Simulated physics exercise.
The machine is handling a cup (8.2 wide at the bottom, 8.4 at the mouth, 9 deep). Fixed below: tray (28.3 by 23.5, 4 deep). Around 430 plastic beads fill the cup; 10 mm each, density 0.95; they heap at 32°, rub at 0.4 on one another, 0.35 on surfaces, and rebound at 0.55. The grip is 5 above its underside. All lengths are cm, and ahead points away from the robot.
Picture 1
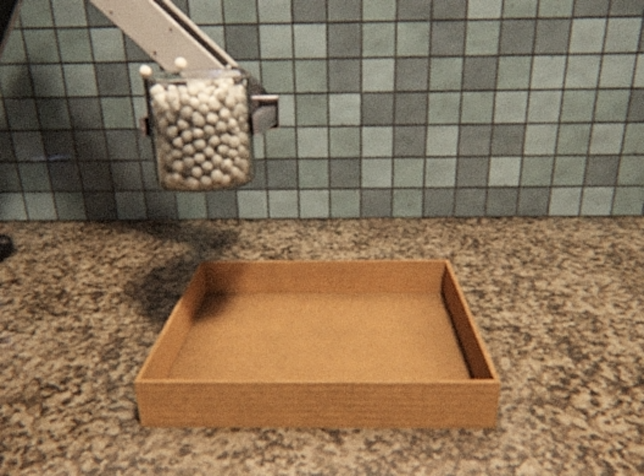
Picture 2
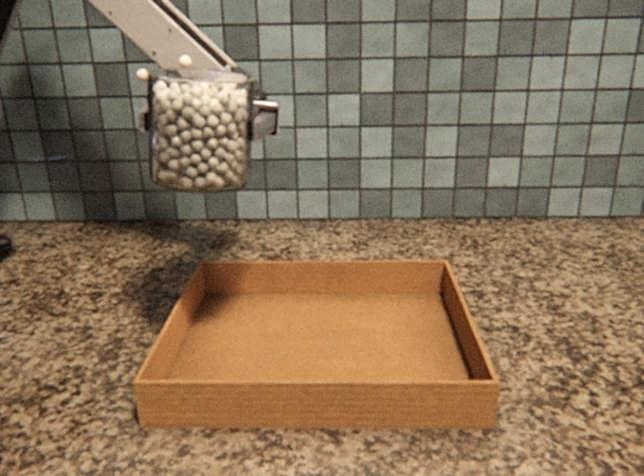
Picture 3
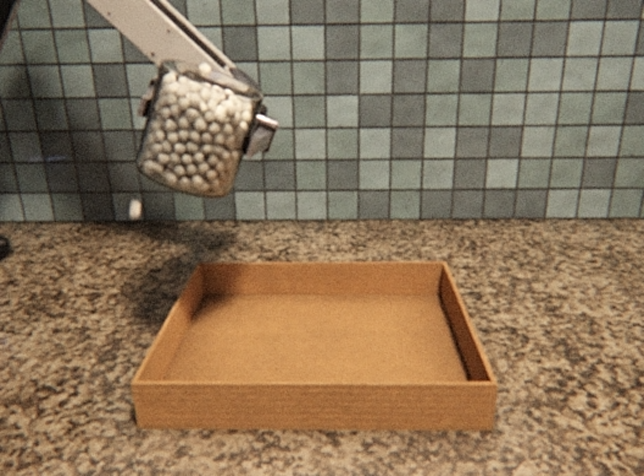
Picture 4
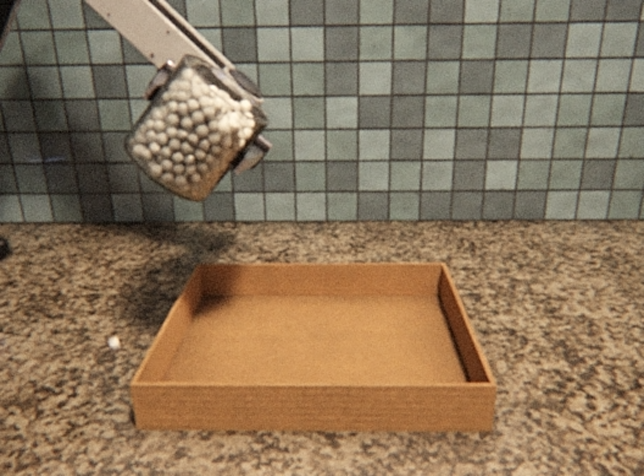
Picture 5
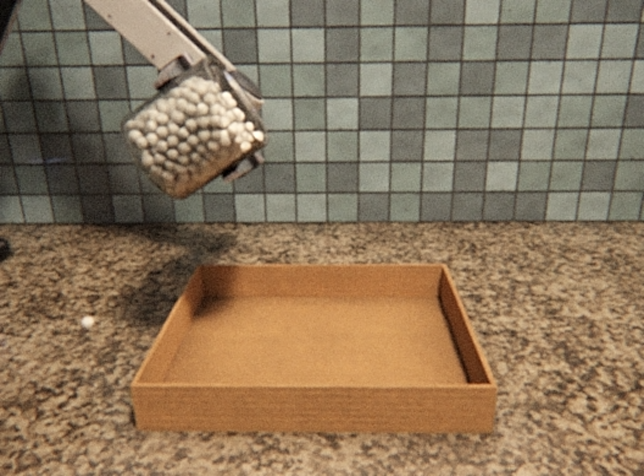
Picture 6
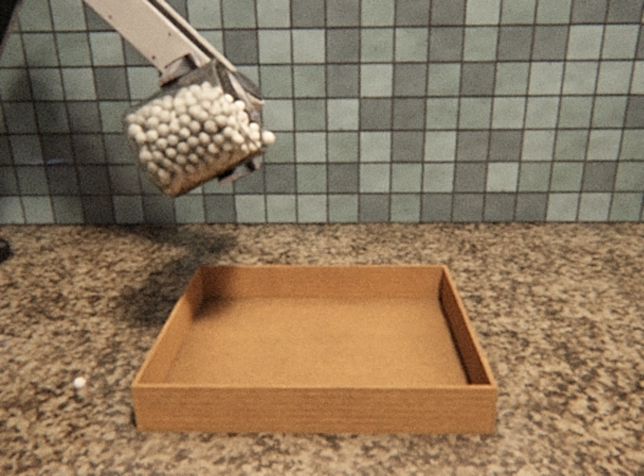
Above a wooden tray, a robot arm tilts a clear cup of white beads, dropping one.
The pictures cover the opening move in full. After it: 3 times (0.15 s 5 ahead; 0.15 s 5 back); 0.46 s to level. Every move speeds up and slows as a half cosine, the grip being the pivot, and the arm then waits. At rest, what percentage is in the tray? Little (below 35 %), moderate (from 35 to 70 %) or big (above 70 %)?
In the tray the share is moderate, from 35 to 70 %.
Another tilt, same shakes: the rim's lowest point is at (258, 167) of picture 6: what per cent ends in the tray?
Some 85 per cent.
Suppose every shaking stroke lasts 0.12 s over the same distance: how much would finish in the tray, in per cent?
In that case some 55 per cent.
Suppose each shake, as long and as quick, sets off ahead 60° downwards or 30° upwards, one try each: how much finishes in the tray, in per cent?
About 10 and 55 per cent.
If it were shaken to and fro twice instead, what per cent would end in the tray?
Then about 35 per cent.
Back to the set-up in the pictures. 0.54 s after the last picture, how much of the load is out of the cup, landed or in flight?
Near 30 per cent so far.
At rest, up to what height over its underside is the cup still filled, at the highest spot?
Some 6.5 cm.
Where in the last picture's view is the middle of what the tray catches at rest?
At about (348, 344).
Then, 0.54 s on, tilted 63° forward, highest piece 24 above the table; 298 in the cup, 100 in the tray, 1 on the table or floor, 32 in flight or on a rim.
Then, 1.09 s on, tilted 40° forward, highest piece 24 above the table; 234 in the cup, 192 in the tray, 5 on the table or floor.
Then, 1.56 s on, level, highest piece 24 above the table; 234 in the cup, 192 in the tray, 5 on the table or floor.
Then, 2.61 s on, level, highest piece 24 above the table; 234 in the cup, 192 in the tray, 5 on the table or floor.
In the end, 234 in the cup, 192 in the tray, 5 on the table or floor. That is 45 % in the tray.
